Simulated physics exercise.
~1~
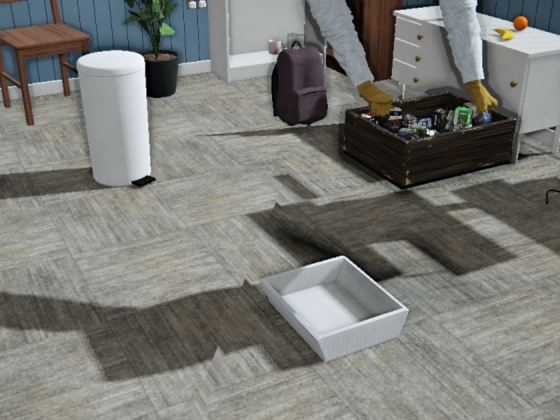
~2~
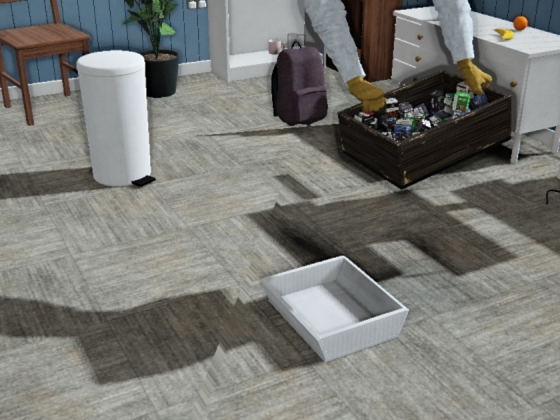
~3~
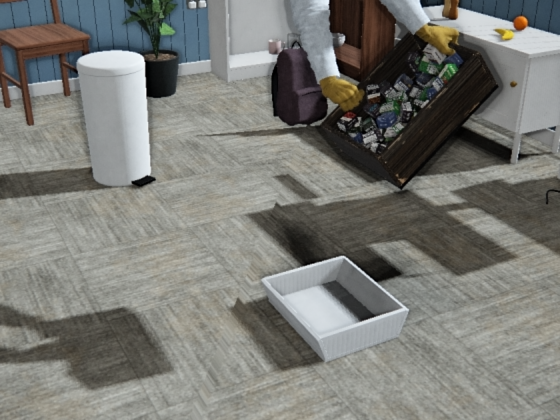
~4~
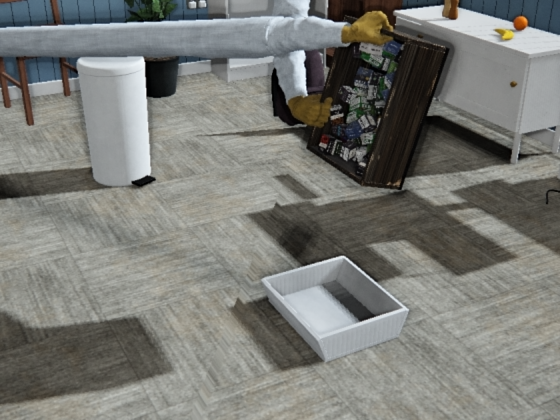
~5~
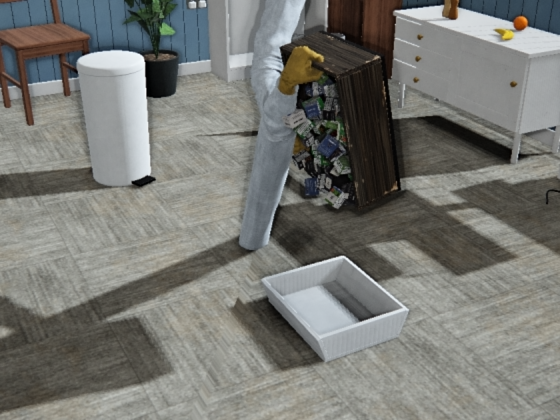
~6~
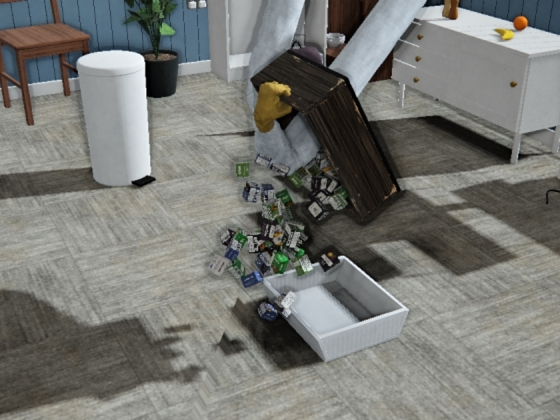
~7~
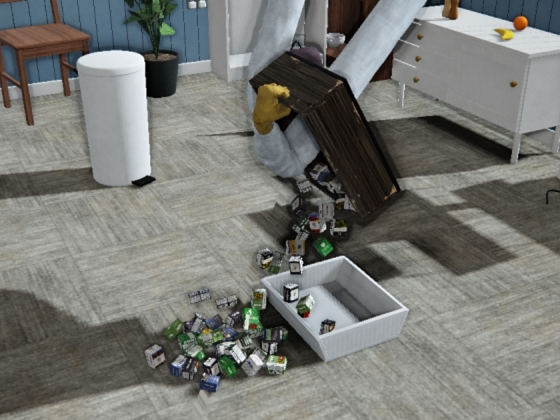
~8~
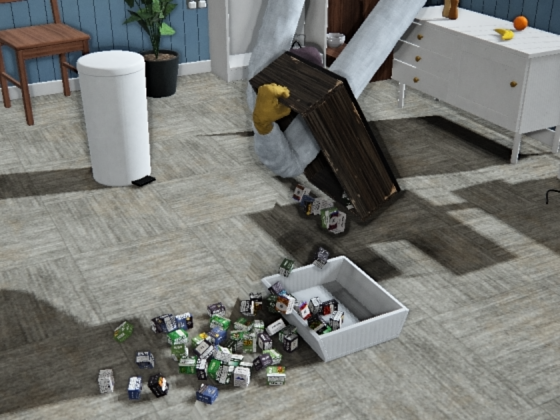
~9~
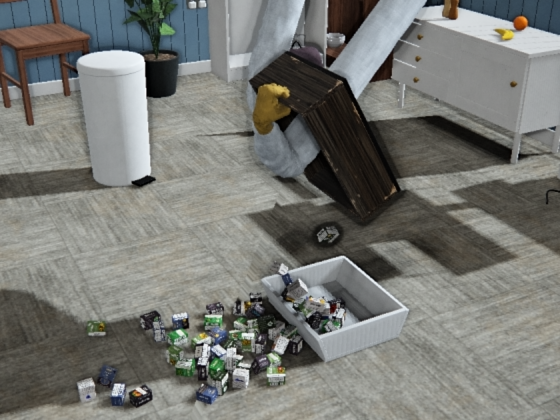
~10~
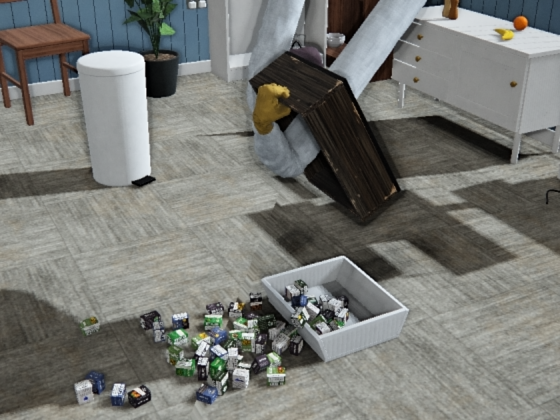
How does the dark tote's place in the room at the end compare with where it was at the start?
At the start the tote is right in front of the white dresser, and by the end it is held clearly farther to the left, away from the front of the dresser.
